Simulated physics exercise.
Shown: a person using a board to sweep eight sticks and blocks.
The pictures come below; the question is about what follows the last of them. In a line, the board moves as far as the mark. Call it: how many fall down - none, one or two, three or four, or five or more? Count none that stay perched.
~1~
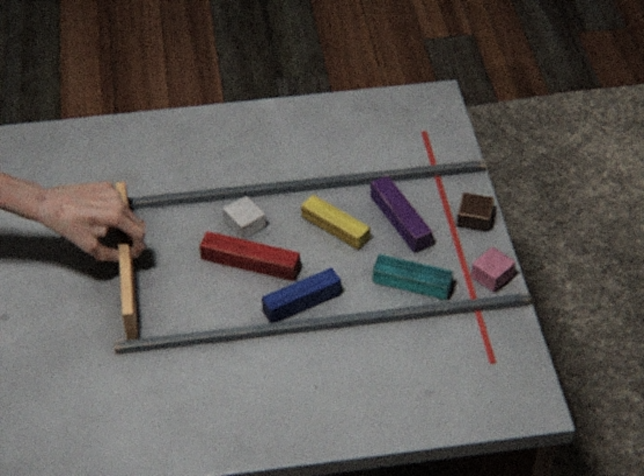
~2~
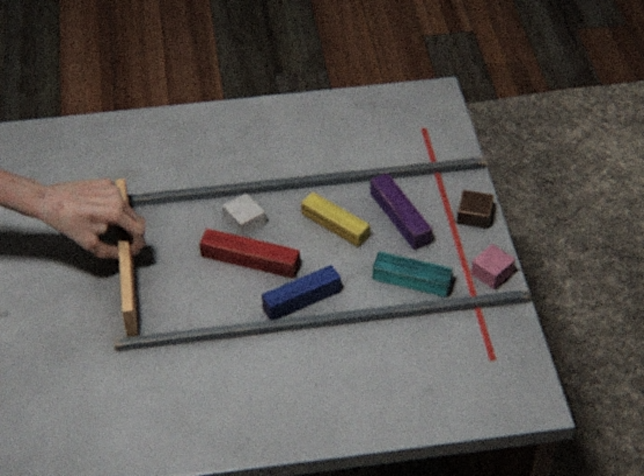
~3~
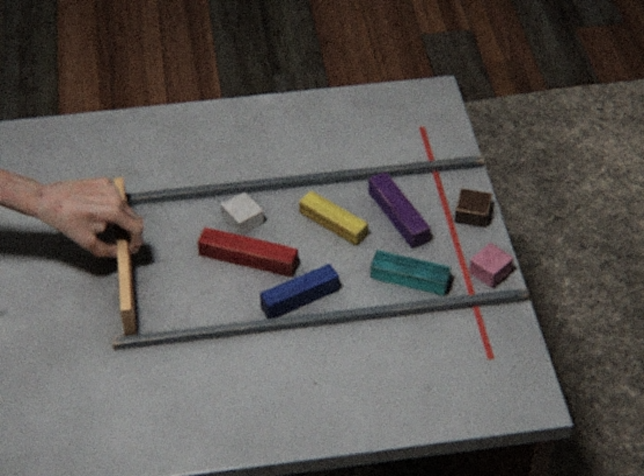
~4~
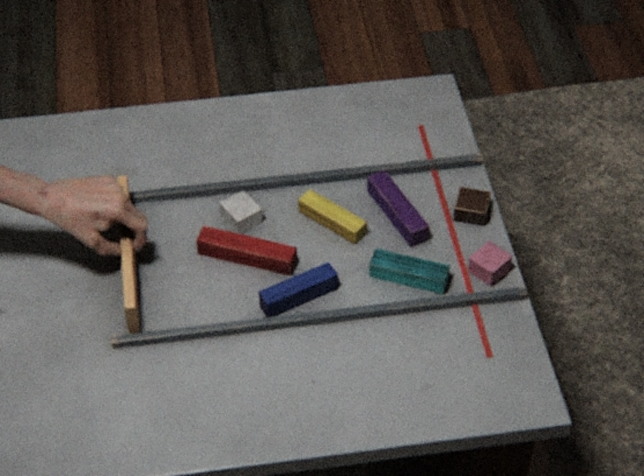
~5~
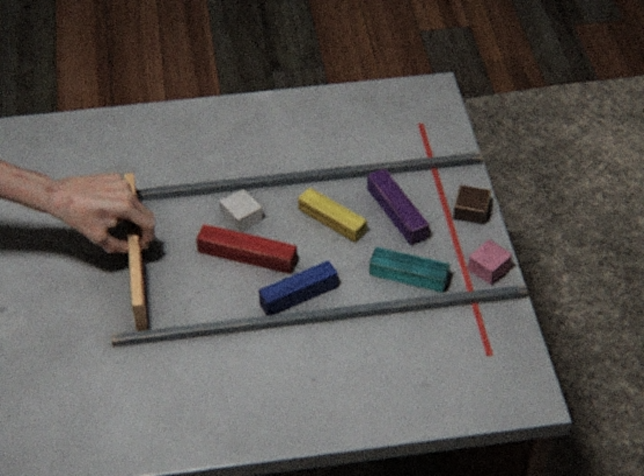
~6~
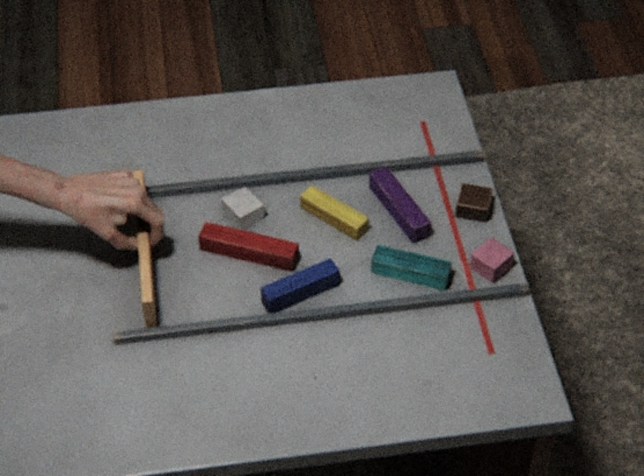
Call: Three or four fall down.
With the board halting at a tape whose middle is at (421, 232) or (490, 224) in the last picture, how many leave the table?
It comes to 1, then 6.
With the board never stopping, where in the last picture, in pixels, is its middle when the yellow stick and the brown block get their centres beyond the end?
The yellow stick gives roughly (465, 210), the brown block roughly (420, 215).
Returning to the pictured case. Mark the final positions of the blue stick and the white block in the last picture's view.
They end up close to (511, 276) and (459, 187).
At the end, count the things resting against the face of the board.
Number in contact with it: 3.
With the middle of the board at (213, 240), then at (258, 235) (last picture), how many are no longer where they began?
First 1, after that 3.
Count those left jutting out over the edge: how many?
That'd be 1.
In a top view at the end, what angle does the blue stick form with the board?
About 90°.
Soon after, none off yet; brown block at rest near (474, 203); pink block at rest near (492, 260); purple stick at rest near (400, 204).
After that, none off yet; brown block at rest near (474, 203); pink block moving near (499, 255); purple stick at rest near (400, 204).
And then, none off yet; brown block displaced a little near (488, 199); pink block displaced about its own width near (505, 247); purple stick displaced about its own width near (460, 195).
In the end, the number that fall off is three or four; gone, turquoise stick, purple stick, pink block and brown block.
